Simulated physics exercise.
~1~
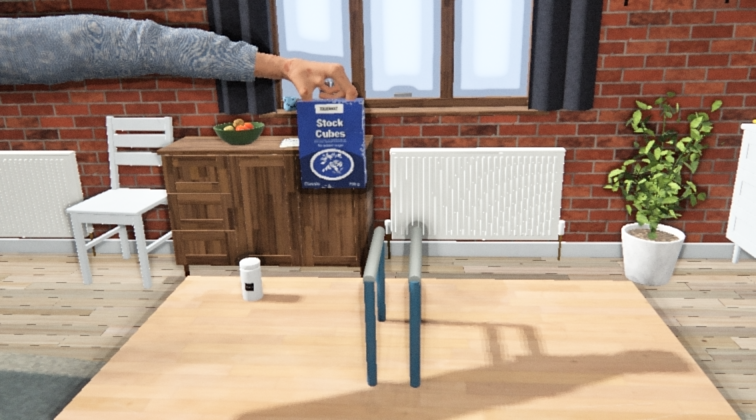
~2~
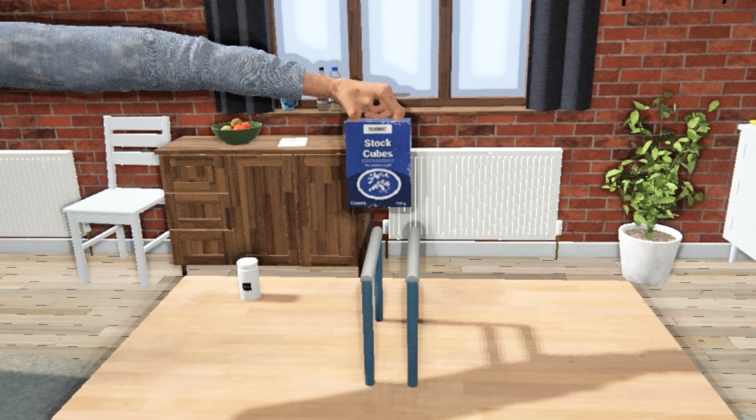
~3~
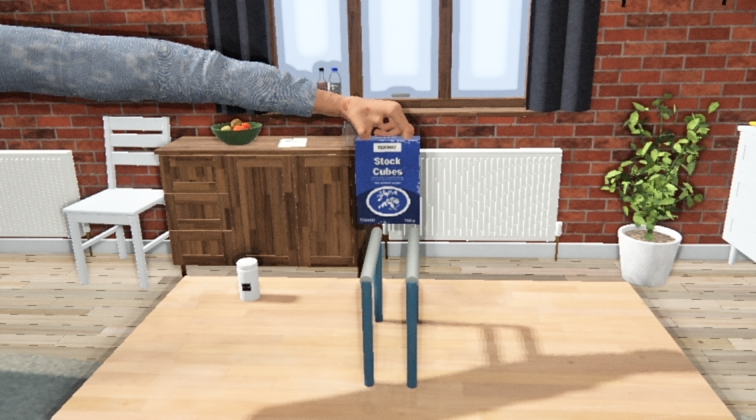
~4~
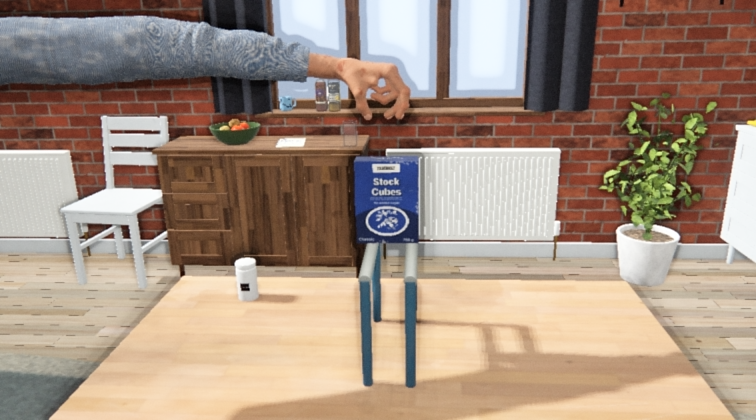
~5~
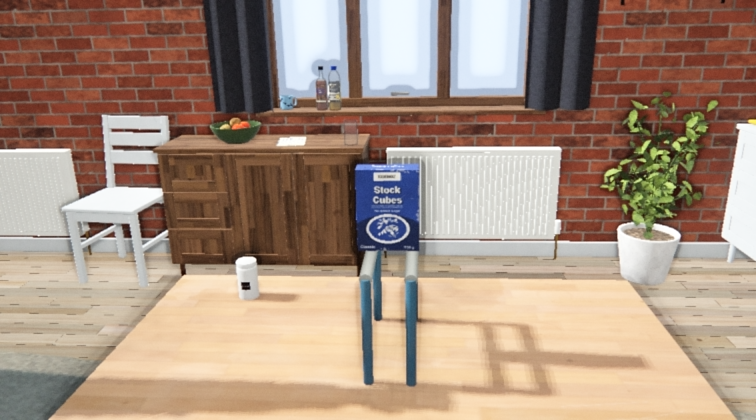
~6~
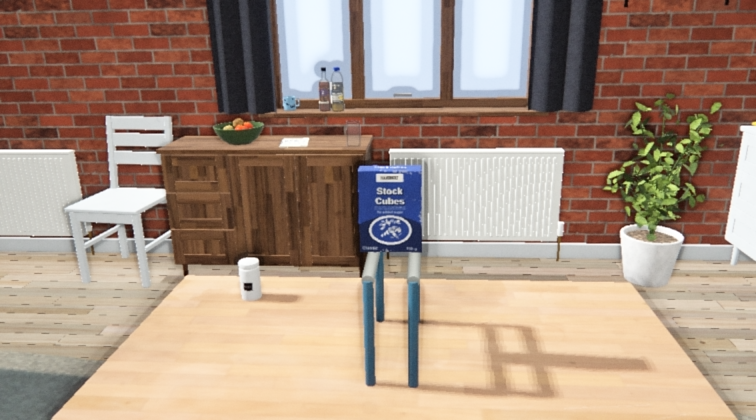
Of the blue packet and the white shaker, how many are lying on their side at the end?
None of them are. The blue packet is upright on top of the supports and the white shaker is still standing on the table.
